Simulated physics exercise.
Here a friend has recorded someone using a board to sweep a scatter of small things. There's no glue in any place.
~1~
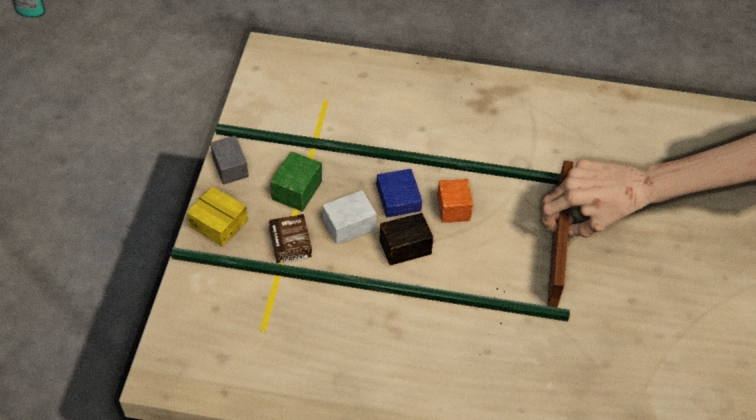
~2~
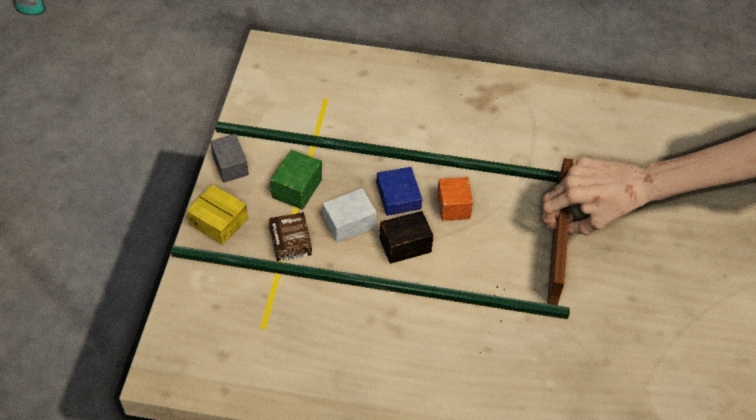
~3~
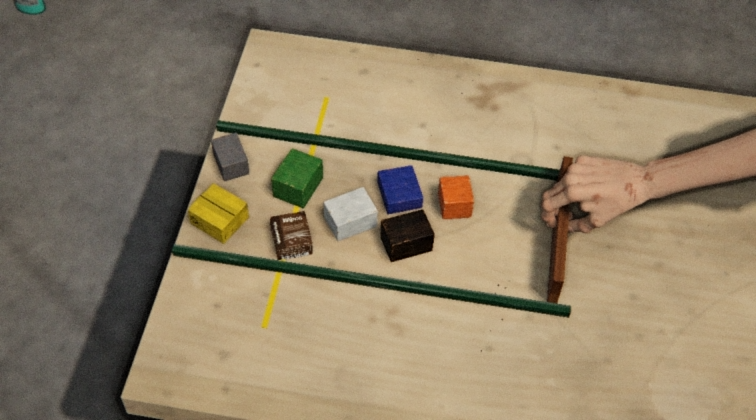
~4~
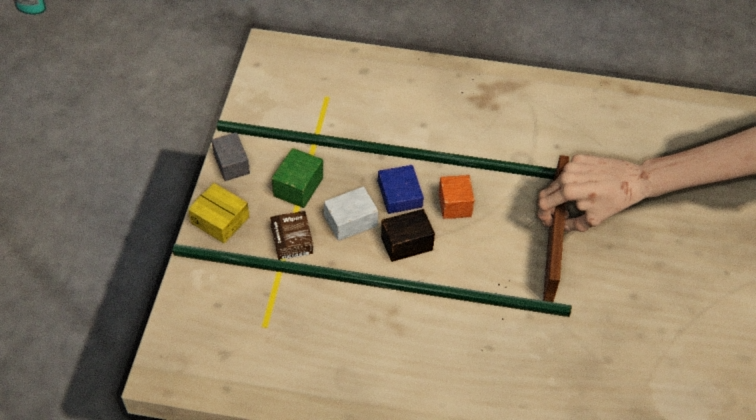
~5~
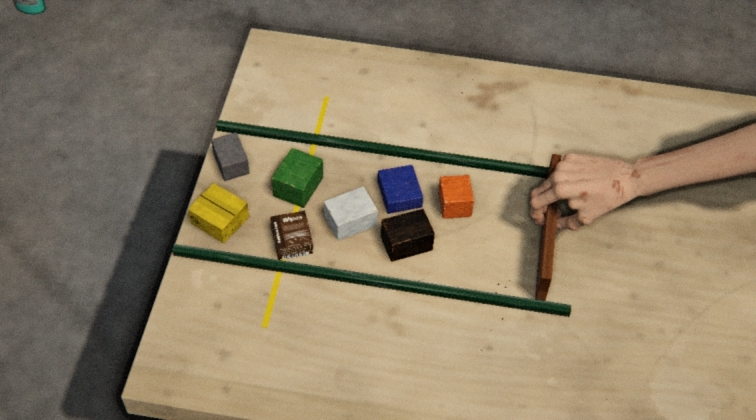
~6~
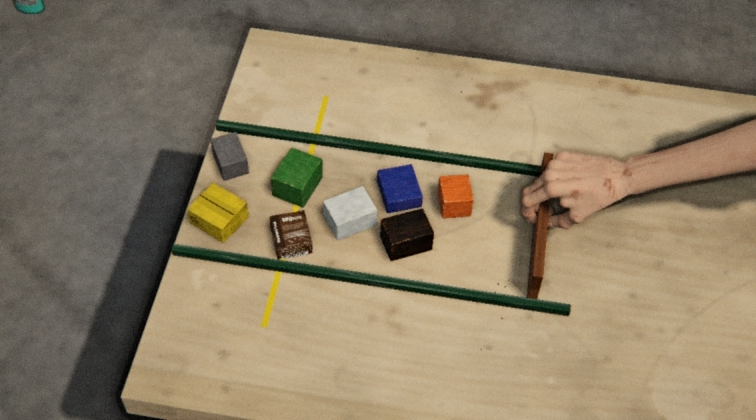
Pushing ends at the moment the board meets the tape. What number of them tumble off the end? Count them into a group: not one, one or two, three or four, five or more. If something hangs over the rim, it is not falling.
There will be one or two losses over the edge.
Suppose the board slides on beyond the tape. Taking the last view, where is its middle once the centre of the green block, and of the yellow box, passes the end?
First one: Around (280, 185). Other one: Around (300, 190).
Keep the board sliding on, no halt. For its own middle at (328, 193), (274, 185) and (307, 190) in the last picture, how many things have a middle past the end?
Per position: 0 / 3 / 1.
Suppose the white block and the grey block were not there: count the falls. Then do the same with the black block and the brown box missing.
Tally of falls: 0 for the first try, 1 for the second.
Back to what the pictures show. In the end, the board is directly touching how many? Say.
Result: 2 in all.
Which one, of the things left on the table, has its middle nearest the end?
Foremost is the yellow box.
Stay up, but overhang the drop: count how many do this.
Count of overhanging things: 1.
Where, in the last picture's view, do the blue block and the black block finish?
In the last picture, roughly (261, 158) and (263, 218).
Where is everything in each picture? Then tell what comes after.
In the first frame, grey block (229, 160); yellow box (218, 216); green block (297, 181); board (561, 233); tape (297, 206).
In the second frame, yellow box (218, 214); white block (350, 215).
In the third frame, green block (298, 178); board (560, 229).
In the fourth frame, grey block (231, 157); brown box (292, 235).
In the fifth frame, yellow box (219, 213); orange block (456, 197).
In the sixth frame, grey block (230, 156); yellow box (218, 213); green block (297, 177); board (540, 225); tape (298, 202).
Soon after, none off yet; grey block at rest near (230, 156); yellow box at rest near (218, 213); green block at rest near (297, 177).
Then, none off yet; grey block at rest near (228, 156); yellow box at rest near (218, 213); green block moved about its own width near (262, 173).
By the end, the number that fall off is one or two; fallen, grey block.
